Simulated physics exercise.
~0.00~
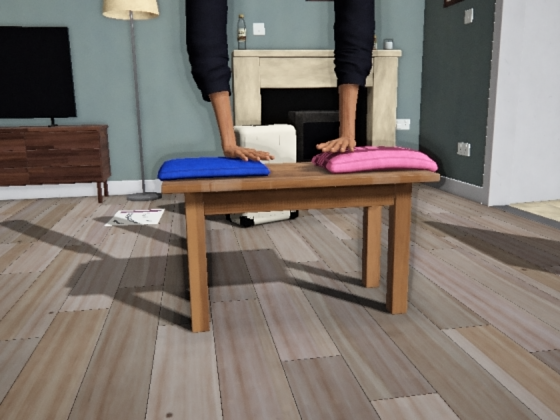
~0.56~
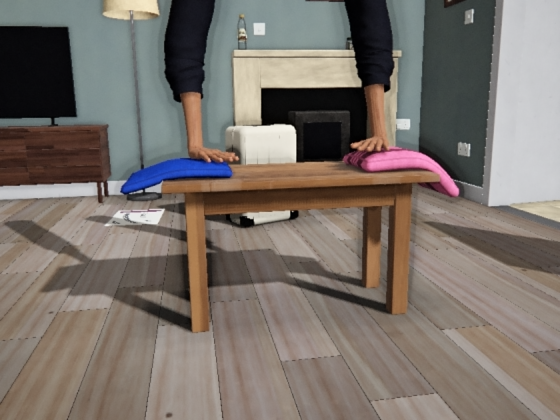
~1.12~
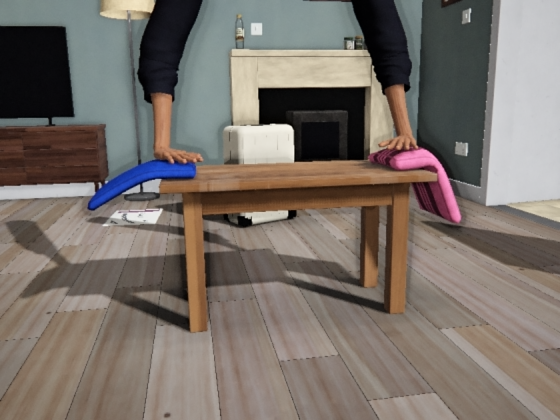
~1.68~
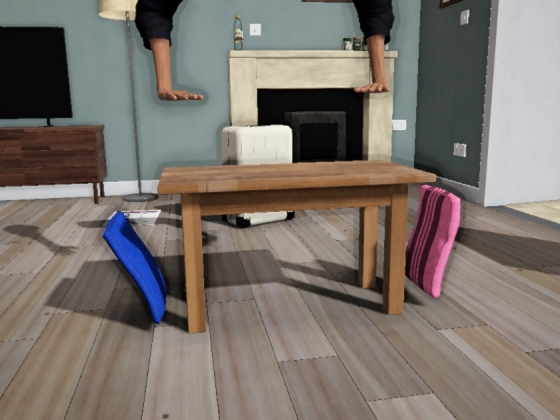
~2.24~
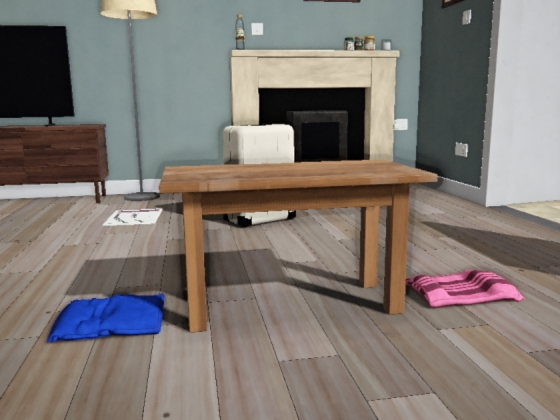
In the video, two hands press on a blue seat pad and a pink folded blanket on a wooden table, pushing them apart toward opposite ends. Both droop over the edges and fall as the hands lift away, ending on the floor on either side.
